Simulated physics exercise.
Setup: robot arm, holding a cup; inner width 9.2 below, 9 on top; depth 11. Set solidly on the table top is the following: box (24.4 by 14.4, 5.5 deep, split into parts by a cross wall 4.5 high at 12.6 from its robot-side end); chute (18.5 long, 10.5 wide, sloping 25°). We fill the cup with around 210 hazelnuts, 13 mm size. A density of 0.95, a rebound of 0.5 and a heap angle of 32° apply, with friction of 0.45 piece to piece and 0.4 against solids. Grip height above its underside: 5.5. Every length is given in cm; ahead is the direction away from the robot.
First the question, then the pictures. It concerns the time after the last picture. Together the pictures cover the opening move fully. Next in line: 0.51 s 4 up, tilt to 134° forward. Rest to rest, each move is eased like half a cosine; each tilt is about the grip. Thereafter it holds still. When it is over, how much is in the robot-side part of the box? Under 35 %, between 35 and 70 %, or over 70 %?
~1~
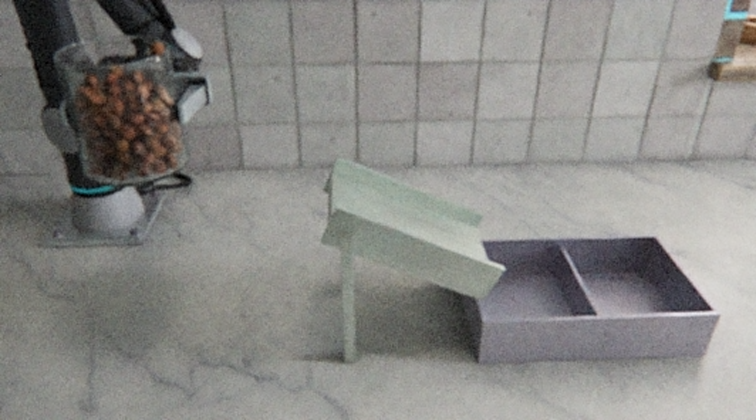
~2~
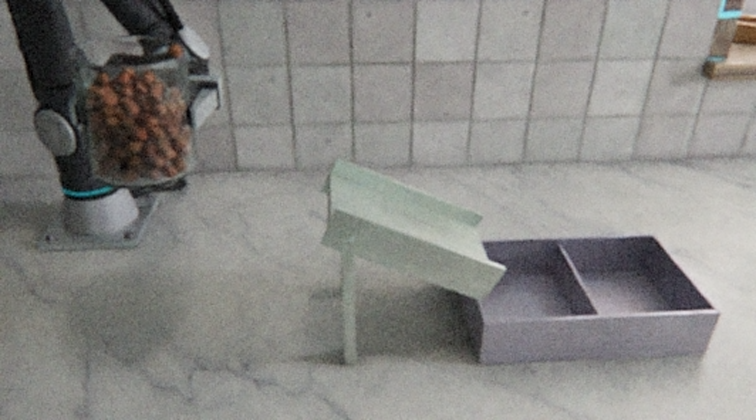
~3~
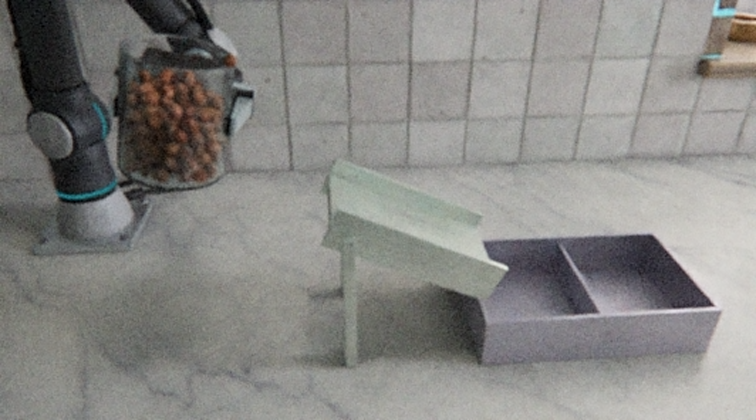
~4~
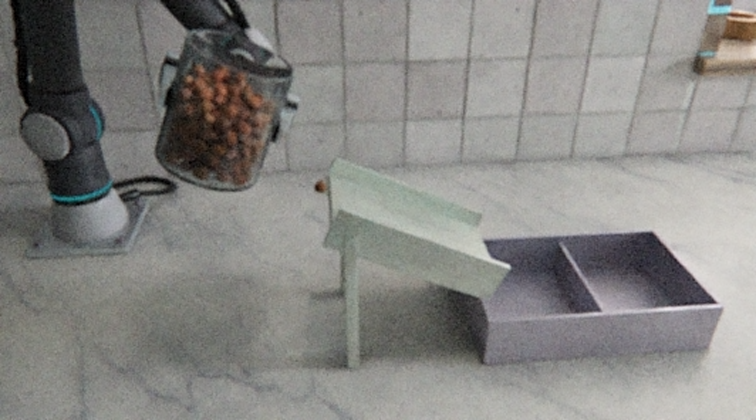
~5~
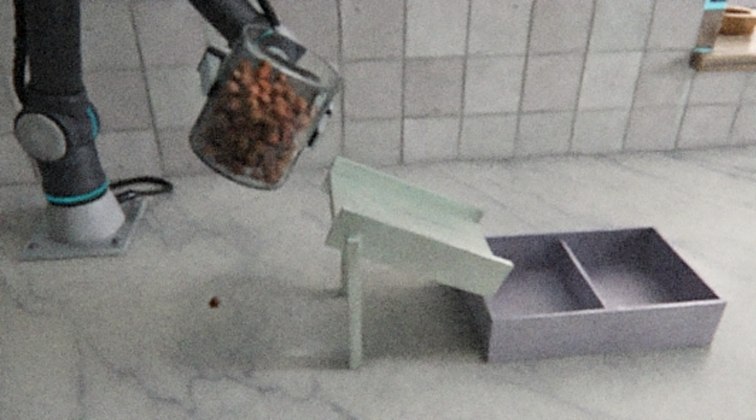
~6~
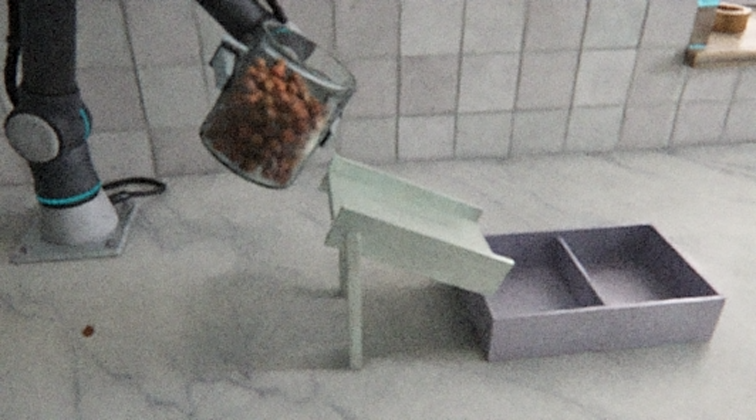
Over 70 %.
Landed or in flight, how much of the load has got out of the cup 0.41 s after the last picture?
Around 5 % has gone out so far.
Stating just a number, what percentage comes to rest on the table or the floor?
Roughly 20 percent.
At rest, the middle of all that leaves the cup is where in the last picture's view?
Around pixel (542, 302).
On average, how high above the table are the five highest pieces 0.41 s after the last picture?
34 cm or thereabouts.
Then, 0.20 s later, tilted 69° forward, highest piece 31 above the table; 209 in the cup, 1 on the table or floor.
Then, 0.41 s later, tilted 125° forward, highest piece 34 above the table; 198 in the cup, 1 on the table or floor, 11 on the chute or in flight.
Then, 0.71 s later, tilted 134° forward, highest piece 24 above the table; 38 in the robot-side part, 11 in the cup, 10 on the table or floor, 151 on the chute or in flight.
Then, 1.76 s later, tilted 134° forward, highest piece 5 above the table; 171 in the robot-side part, 38 on the table or floor, 1 in the far-side part.
At rest, 171 in the robot-side part, 38 on the table or floor, 1 in the far-side part. That is 81 % in the robot-side part of the box.
